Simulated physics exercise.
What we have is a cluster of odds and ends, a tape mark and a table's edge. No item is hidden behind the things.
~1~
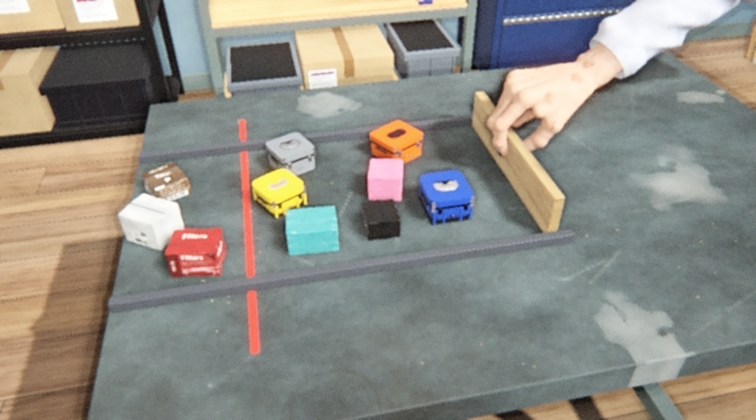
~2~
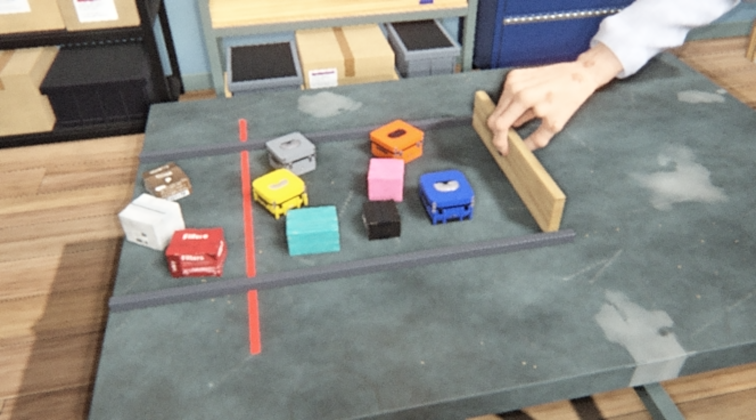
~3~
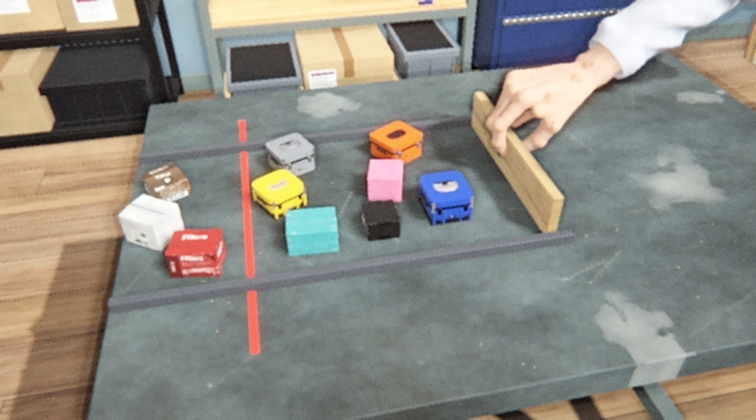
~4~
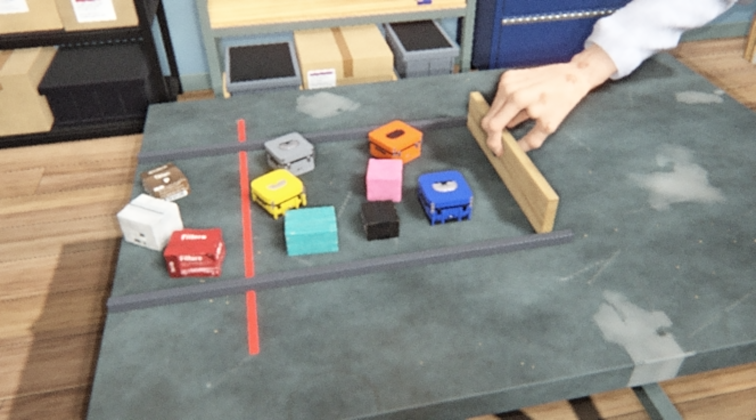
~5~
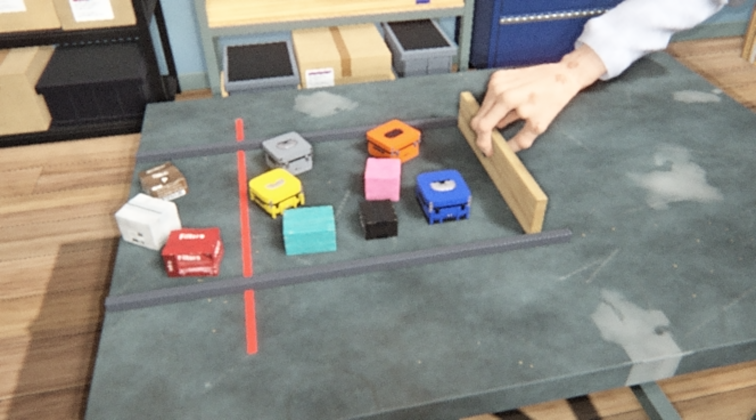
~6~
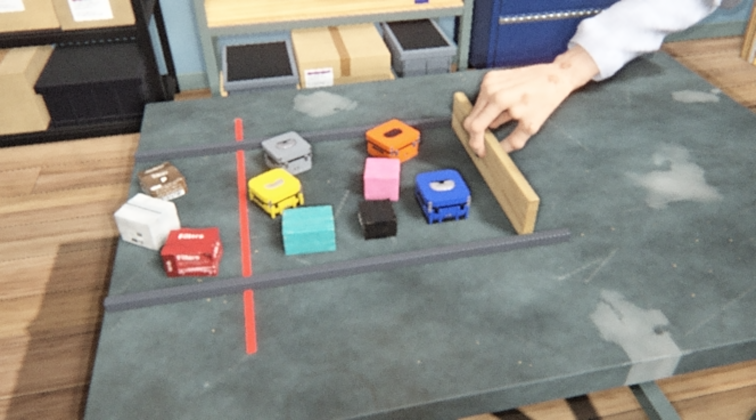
On a dark, scuffed worktable in a storage room with shelves of boxes behind, the view looks down from above at a slight angle. White, brown and red boxes sit left of a red tape line, with grey, yellow, turquoise, pink, black, orange and blue items to its right, between two dark strips. A hand at right barely moves a wooden board at first, then slides it slightly left, touching none of them.
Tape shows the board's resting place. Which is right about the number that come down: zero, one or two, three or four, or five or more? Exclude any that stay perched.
Pretty sure the pieces that leave the surface number one or two this time.
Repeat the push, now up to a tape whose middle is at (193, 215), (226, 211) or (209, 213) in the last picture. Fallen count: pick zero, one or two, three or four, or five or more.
Place by place: Three or four, then 1 or 2, then either three or four.
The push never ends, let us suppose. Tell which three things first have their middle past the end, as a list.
Order, earliest first: Red box, brown box, turquoise block.
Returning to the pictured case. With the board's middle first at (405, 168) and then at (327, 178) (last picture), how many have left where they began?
Counting first: 4, next 8.
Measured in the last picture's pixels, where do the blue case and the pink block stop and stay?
Blue case: (220, 227); pink block: (224, 190).
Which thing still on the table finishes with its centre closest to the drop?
Ending up nearest is the brown box.
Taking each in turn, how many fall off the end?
1.
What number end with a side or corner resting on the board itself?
I count 3 of them.
Early on, none off yet; white box at rest near (148, 222); brown box at rest near (162, 183); red box at rest near (193, 252).
A while later, none off yet; white box at rest near (146, 222); brown box at rest near (162, 183); red box travelled about its own width near (121, 264).
Finally, the number that fall off is one or two; lost, red box.
